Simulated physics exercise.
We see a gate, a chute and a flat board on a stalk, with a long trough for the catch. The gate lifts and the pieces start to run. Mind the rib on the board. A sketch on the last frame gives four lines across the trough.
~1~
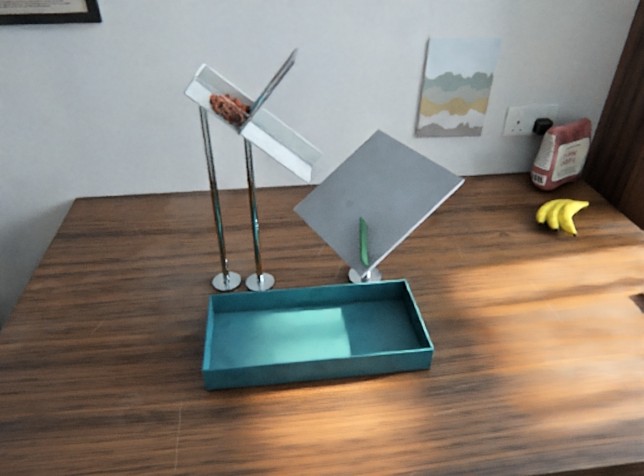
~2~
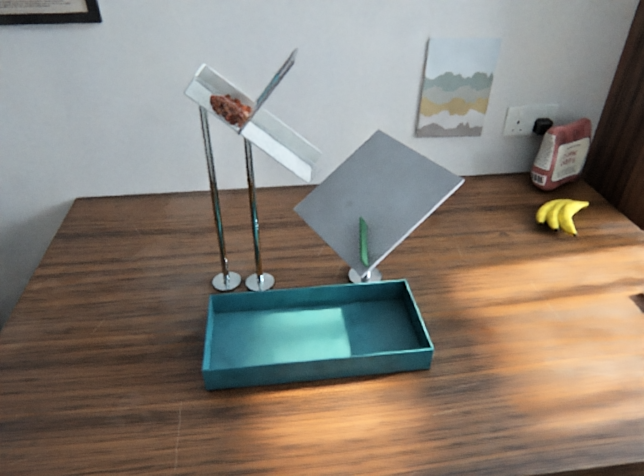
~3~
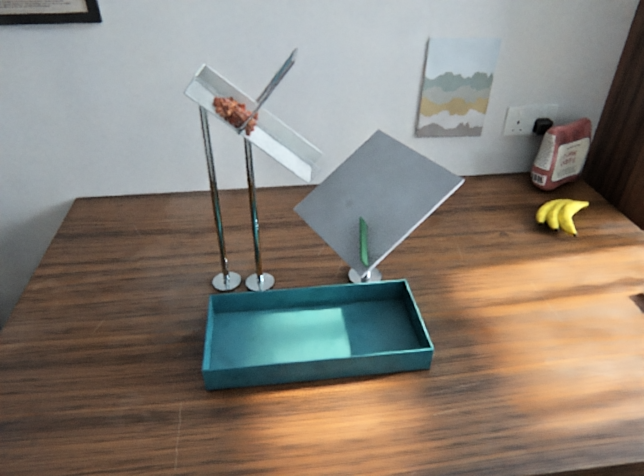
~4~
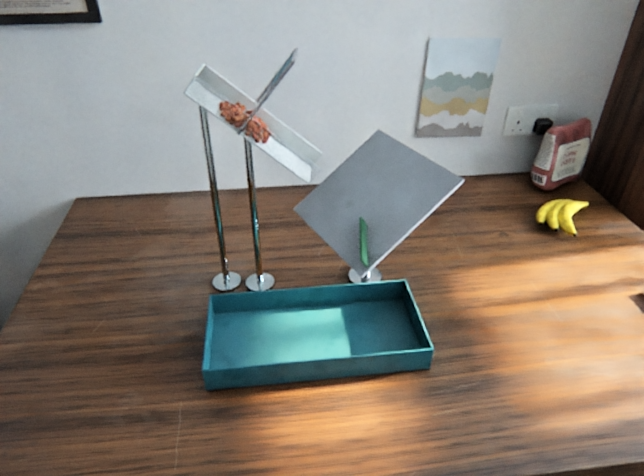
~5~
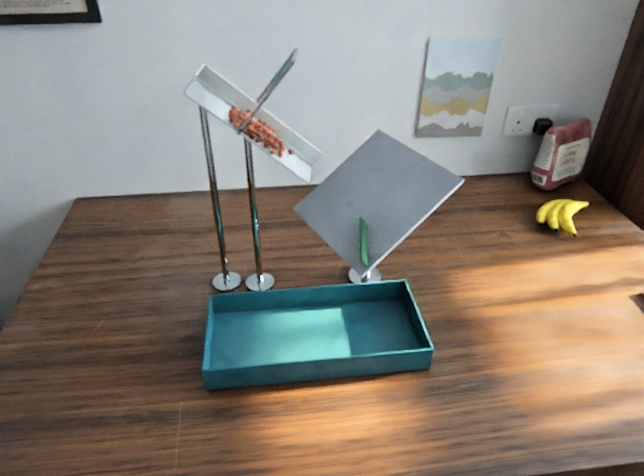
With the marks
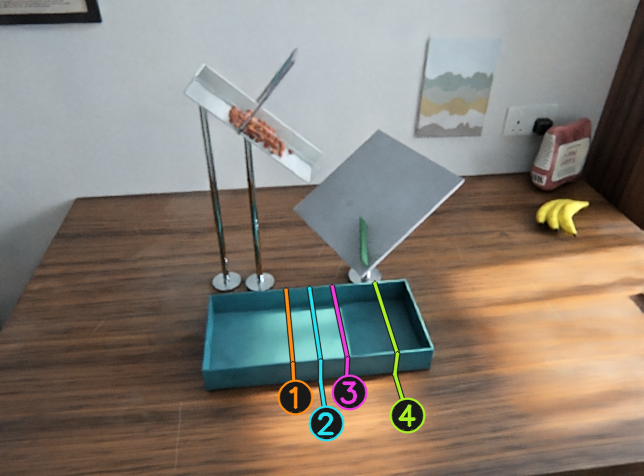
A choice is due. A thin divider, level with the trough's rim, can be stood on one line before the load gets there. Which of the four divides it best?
Line 2 does it best.
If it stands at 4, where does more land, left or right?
More lands on the left.
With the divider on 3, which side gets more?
Left.
On the marked copy, line 1 crosses the front rim at (292, 362); line 2 crosses the front rim at (320, 359); line 3 crosses the front rim at (347, 357); line 4 crosses the front rim at (397, 352).
With 1, of what is caught, none on the left of the divider, all on the right.
With 2, of what is caught, about half on the left of the divider, about half on the right.
With 3, of what is caught, nearly all on the left of the divider, a small part on the right.
With 4, of what is caught, all on the left of the divider, none on the right.
